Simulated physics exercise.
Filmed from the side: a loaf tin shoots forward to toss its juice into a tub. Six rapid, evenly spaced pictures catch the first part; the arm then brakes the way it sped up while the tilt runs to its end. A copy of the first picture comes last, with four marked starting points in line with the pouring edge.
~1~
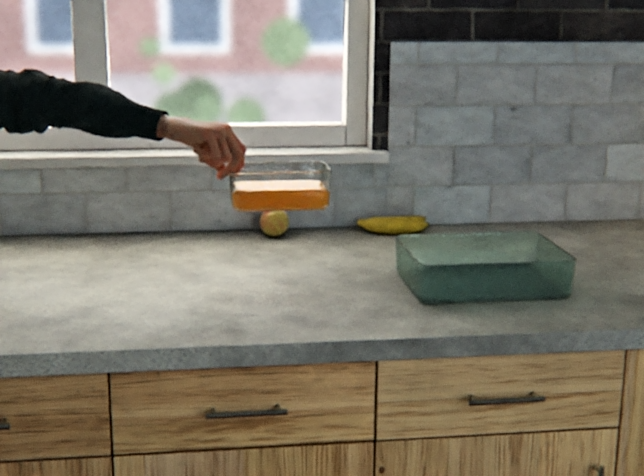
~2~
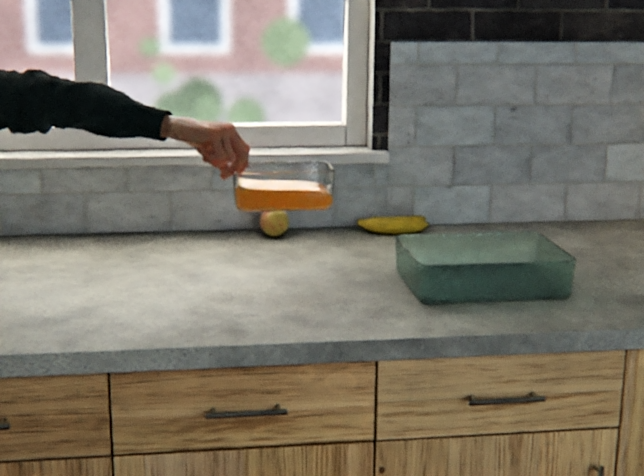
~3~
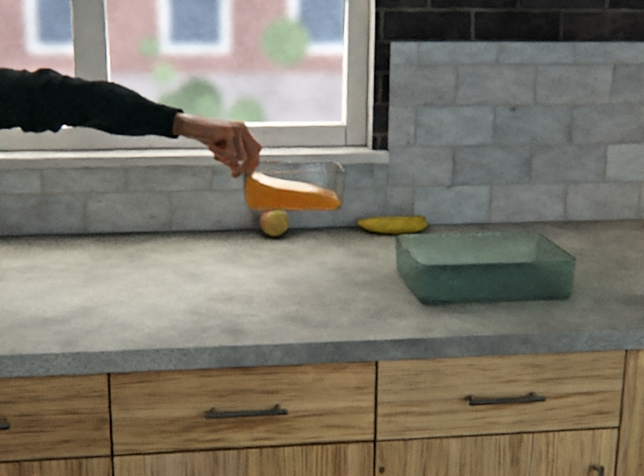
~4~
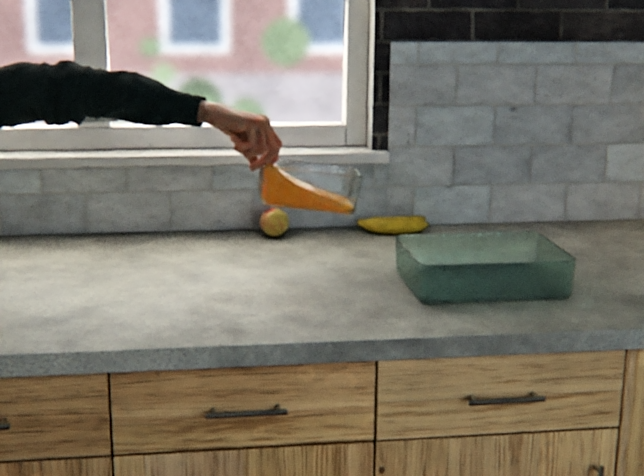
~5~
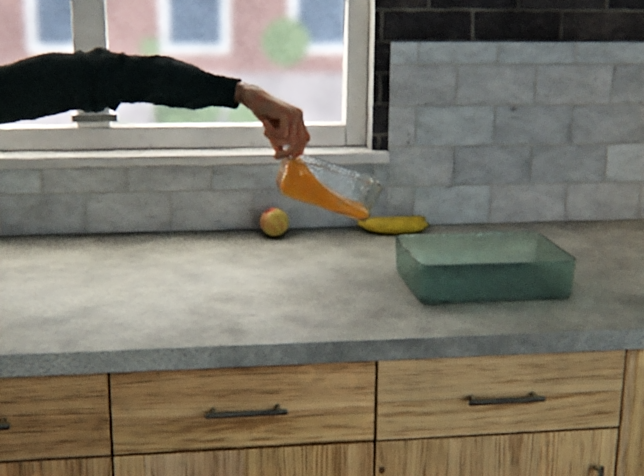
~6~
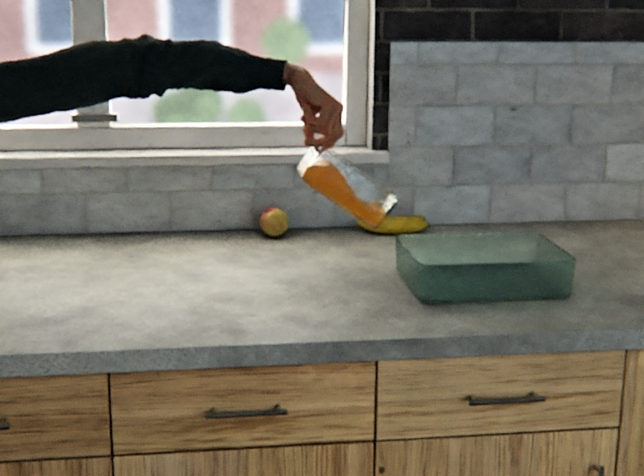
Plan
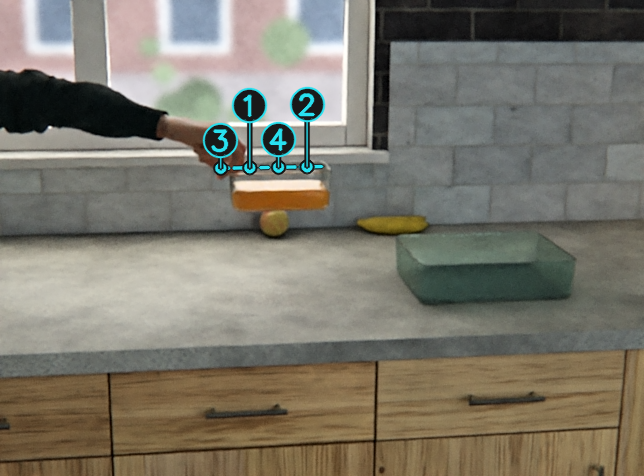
A hand moving a clear container of orange liquid rightward above a kitchen counter, then tilting it toward a greenish tub.
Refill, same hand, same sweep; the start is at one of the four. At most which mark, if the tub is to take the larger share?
Go for 4.
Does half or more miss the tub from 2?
No.
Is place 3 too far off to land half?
Yes, that goes wrong.
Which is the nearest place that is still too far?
Here it is place 1.
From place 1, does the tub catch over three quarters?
No, it does not.
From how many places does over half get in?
Two of the four.
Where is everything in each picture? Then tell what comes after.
In the first picture, upright, lip at (326, 166); tub from (418, 303) to (571, 297); nothing has left yet.
In the second picture, upright, lip at (330, 166); nothing has left yet.
In the third picture, upright, lip at (341, 167); nothing has left yet.
In the fourth picture, tipped about 8°, lip at (358, 172); nothing has left yet.
In the fifth picture, tipped about 20°, lip at (377, 182); nothing has left yet.
In the sixth picture, tipped about 35°, lip at (395, 195); nothing has left yet.
In cyan, 1 at (249, 167); 2 at (307, 166); 3 at (220, 168); 4 at (278, 167).
With 1, about 37 % lands in the tub, 54 % falls short and 9 % goes beside or beyond.
With 2, about 69 % lands in the tub, 17 % falls short and 14 % goes beside or beyond.
With 3, about 15 % lands in the tub, 79 % falls short and 6 % goes beside or beyond.
With 4, about 67 % lands in the tub, 24 % falls short and 9 % goes beside or beyond.
